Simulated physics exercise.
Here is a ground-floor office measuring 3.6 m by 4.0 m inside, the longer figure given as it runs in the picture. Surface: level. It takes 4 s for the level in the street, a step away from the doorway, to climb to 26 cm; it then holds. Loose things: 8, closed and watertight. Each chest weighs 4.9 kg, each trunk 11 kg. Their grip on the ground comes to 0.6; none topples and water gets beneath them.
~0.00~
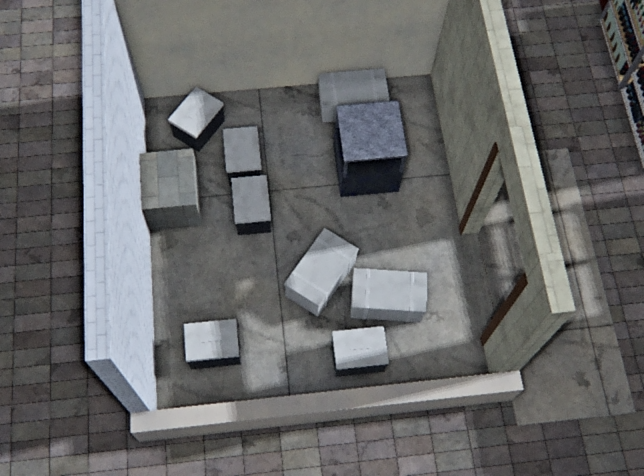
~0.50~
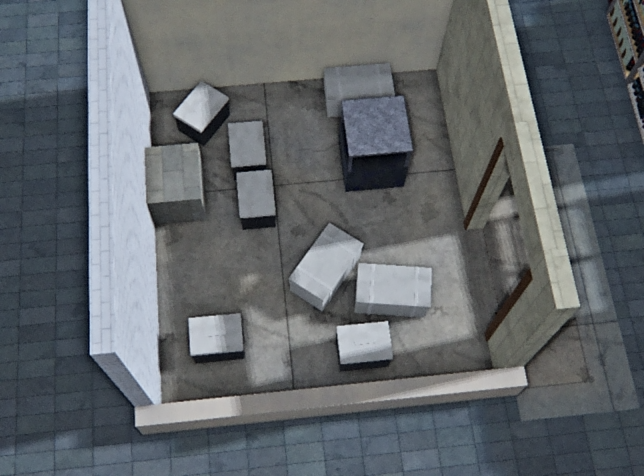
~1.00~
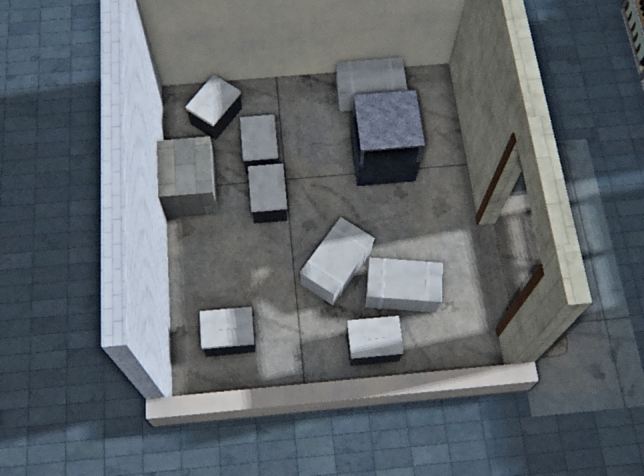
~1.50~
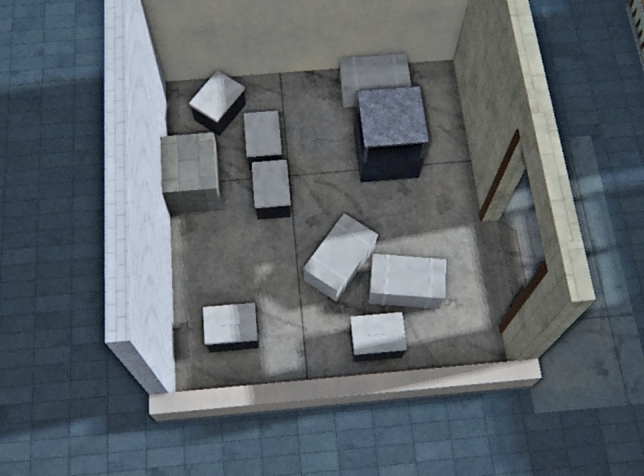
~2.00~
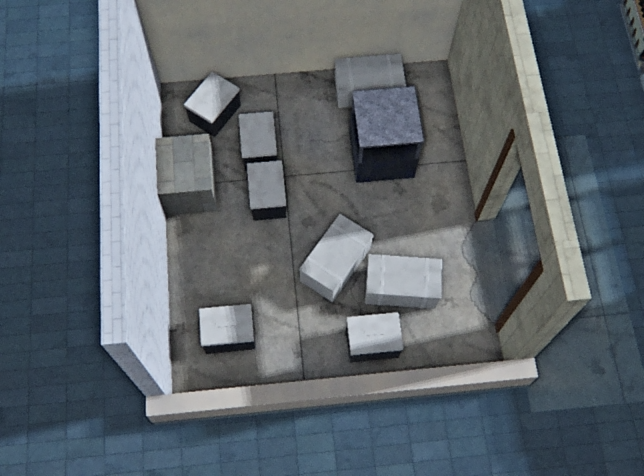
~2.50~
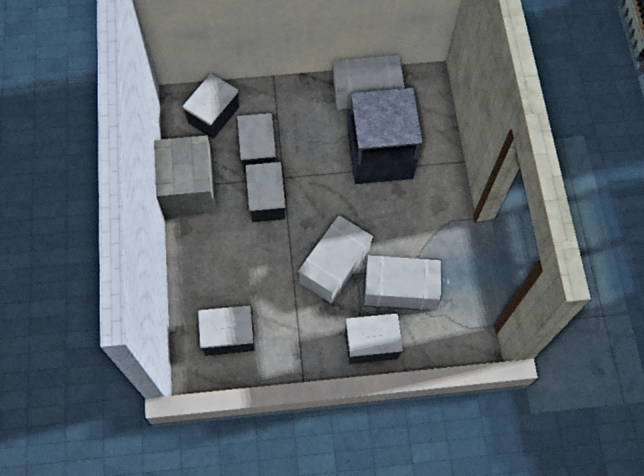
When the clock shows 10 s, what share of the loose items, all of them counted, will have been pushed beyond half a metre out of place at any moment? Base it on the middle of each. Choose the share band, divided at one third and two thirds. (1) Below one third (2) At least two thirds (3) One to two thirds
The answer is 2.
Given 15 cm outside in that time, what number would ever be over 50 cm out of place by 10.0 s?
So the tally would be 5.
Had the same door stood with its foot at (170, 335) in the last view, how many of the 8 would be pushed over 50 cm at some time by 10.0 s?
Then it comes to 5.
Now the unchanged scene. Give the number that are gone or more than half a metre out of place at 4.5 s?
Tally at that time: 3.
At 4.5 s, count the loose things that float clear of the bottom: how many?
Then: 2.
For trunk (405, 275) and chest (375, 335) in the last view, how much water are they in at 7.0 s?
First about 12 cm, second about 18 cm.
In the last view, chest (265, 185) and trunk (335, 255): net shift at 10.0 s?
They sit 140 cm and 150 cm away, in the order given.
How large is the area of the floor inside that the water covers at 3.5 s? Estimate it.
Wet area: Approx. 3.5 m2.
After 3.5 s 0 of 8 are over 50 cm from their spots; 1 afloat.
After 4.5 s 3 of 8 are over 50 cm from their spots; 2 afloat.
After 7.0 s 4 of 8 are over 50 cm from their spots; 7 afloat.
After 10.0 s 7 of 8 are over 50 cm from their spots, and 7 have been at some point; 8 afloat.
